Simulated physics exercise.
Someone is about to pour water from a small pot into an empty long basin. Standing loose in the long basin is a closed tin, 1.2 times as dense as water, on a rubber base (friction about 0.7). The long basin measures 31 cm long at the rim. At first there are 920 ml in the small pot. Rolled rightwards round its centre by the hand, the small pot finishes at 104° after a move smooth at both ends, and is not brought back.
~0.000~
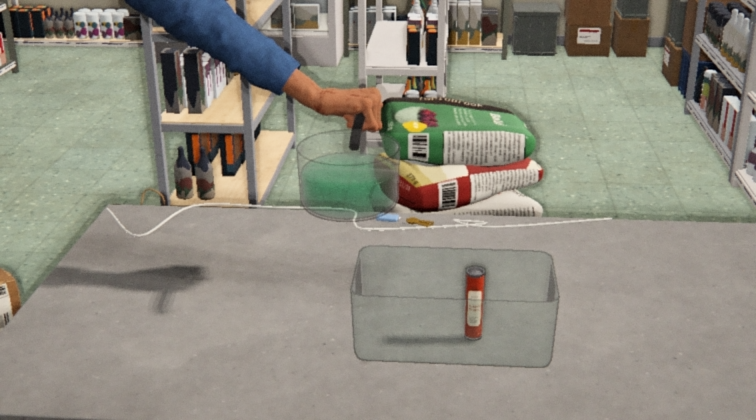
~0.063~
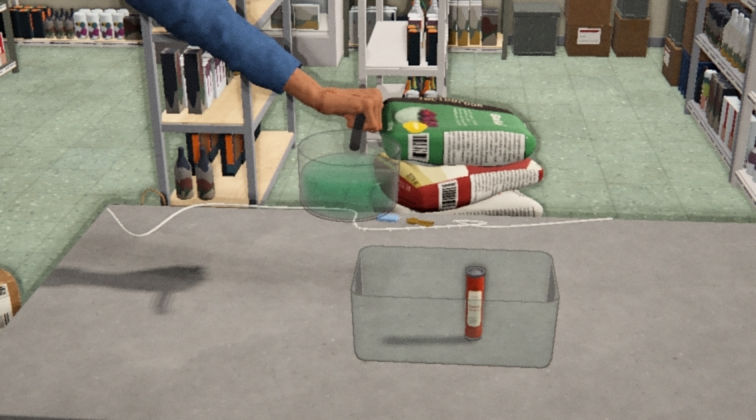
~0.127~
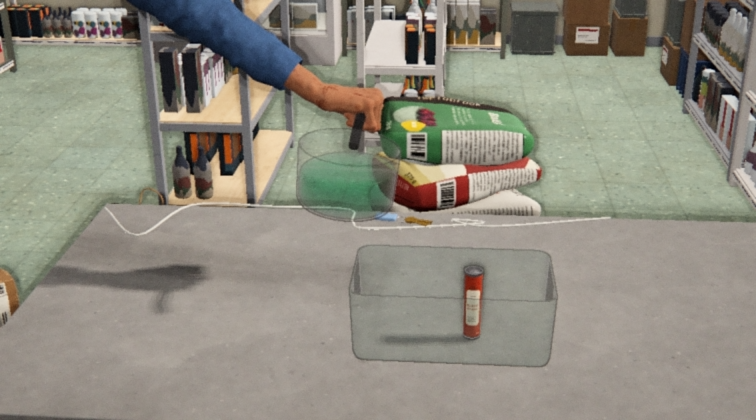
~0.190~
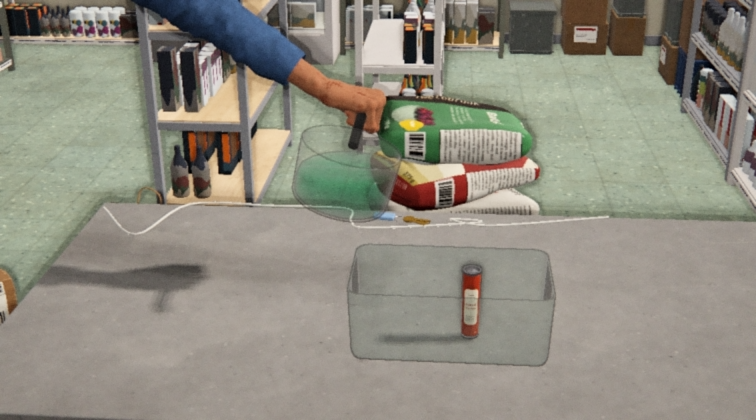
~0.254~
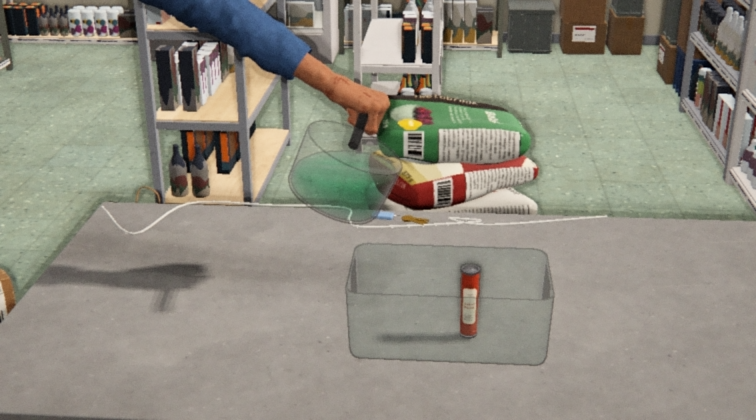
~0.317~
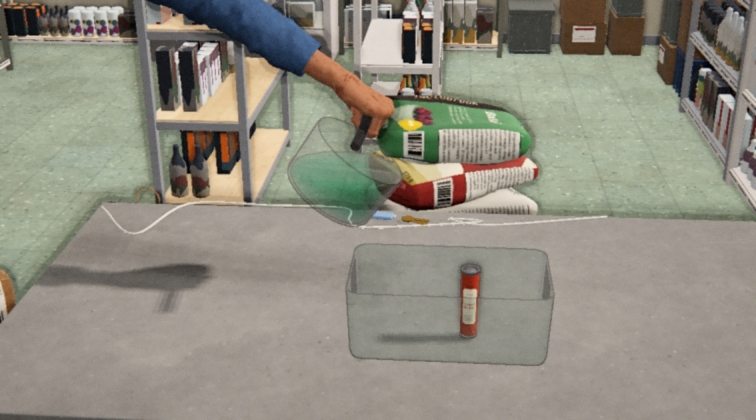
A hand in a blue sleeve, reaching in from the upper left, holds a clear small pot of green liquid by its dark handle and gradually rolls it rightwards above a grey tabletop in a shop, seen from slightly above. A clear long basin holding an upright red tin stands in front, with white cord, stacked green and red bags, and shelves behind. The pot goes from level to clearly tilted while the basin and tin stay still and the view shifts very slightly.
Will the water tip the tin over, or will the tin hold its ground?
It holds its ground.
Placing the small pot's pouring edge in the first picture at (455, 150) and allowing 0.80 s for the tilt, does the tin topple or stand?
After that, the tin overturns.
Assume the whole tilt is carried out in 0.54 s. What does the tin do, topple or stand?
Outcome - the tin remains standing.
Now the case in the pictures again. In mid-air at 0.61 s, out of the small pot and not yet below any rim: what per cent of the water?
Close to 40 per cent, I'd say.
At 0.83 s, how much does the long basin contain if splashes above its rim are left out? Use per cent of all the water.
About 78 per cent.
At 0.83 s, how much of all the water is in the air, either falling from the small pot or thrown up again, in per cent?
About 10 per cent.
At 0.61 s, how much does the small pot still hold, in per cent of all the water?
Around 42 percent.
After 0.61 s the tilt is 90° and 42 per cent is still to pour; the tin stands where it began.
After 0.83 s the tilt is 104° and 11 per cent is still to pour; the tin stands where it began.
After 1.05 s the tilt is 104° and 1 per cent is still to pour; the tin stands where it began.
After 1.30 s the tilt is 104° and 0 per cent is still to pour; the tin stands where it began.
In the end the tin stands where it began.
